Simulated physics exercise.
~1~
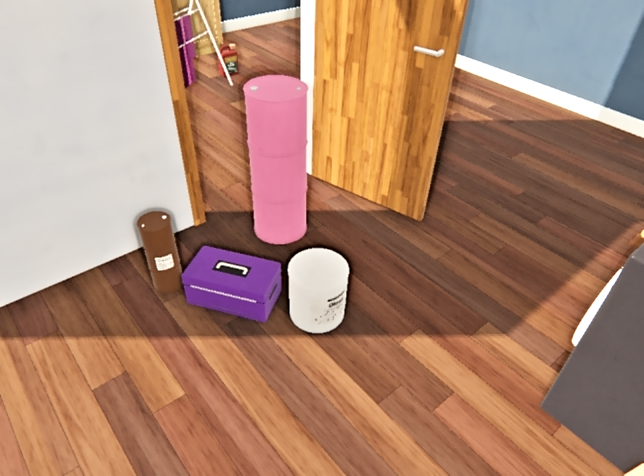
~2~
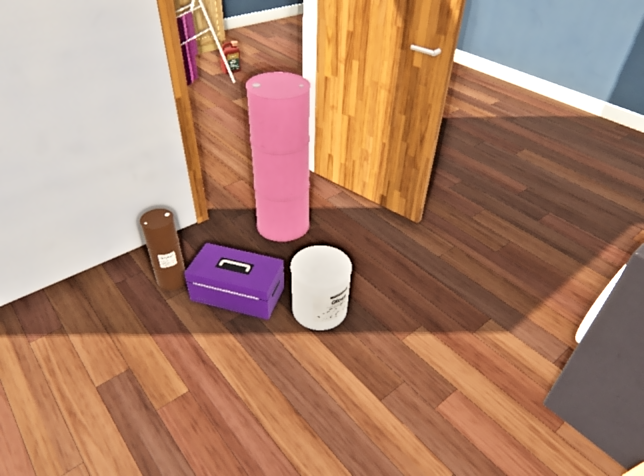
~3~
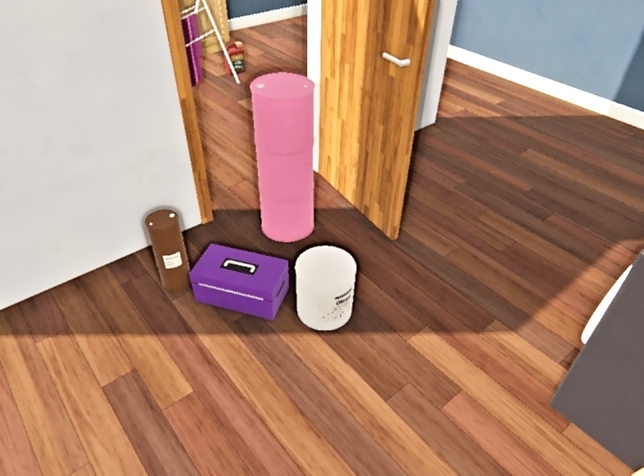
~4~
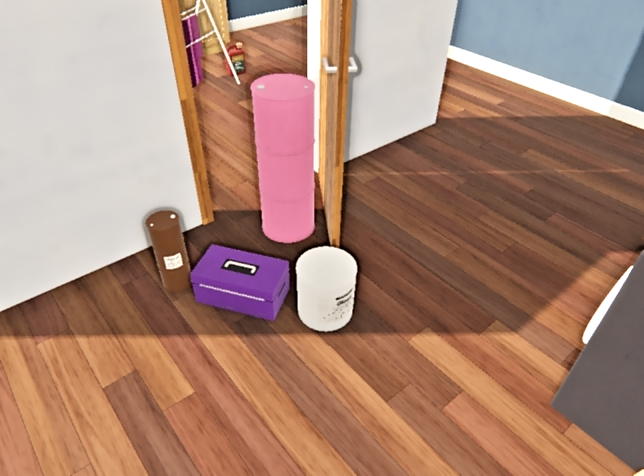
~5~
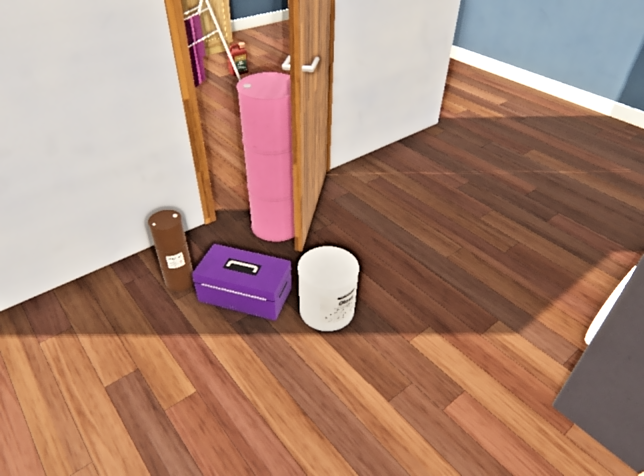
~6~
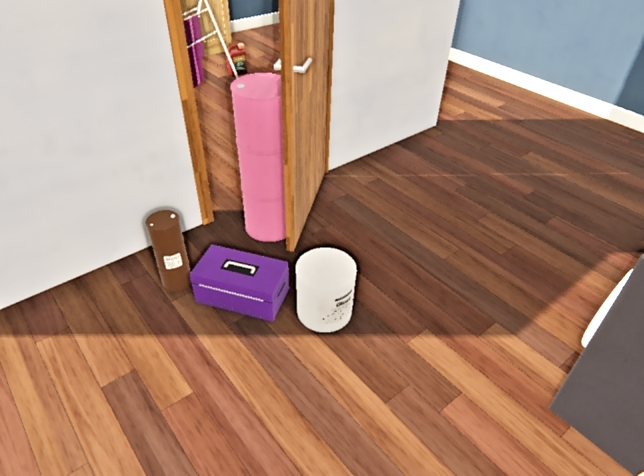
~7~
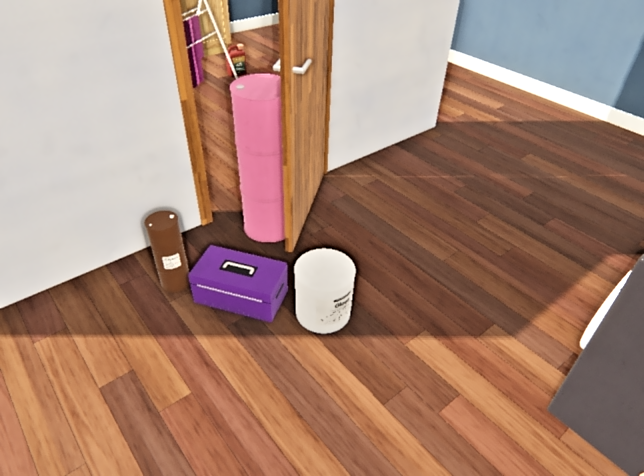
A wooden door stands wide open in a room with a dark plank floor, seen from above through a slightly swaying view. A tall pink drum stands upright in the doorway, with a brown canister, a purple toolbox and a white pail in a row in front of it, from left to right. The door swings leftward toward the opening and reaches the drum. It pushes the drum a little to the left, still upright. Then the door stops partly open against the drum, while the canister, toolbox and pail stay where they were.
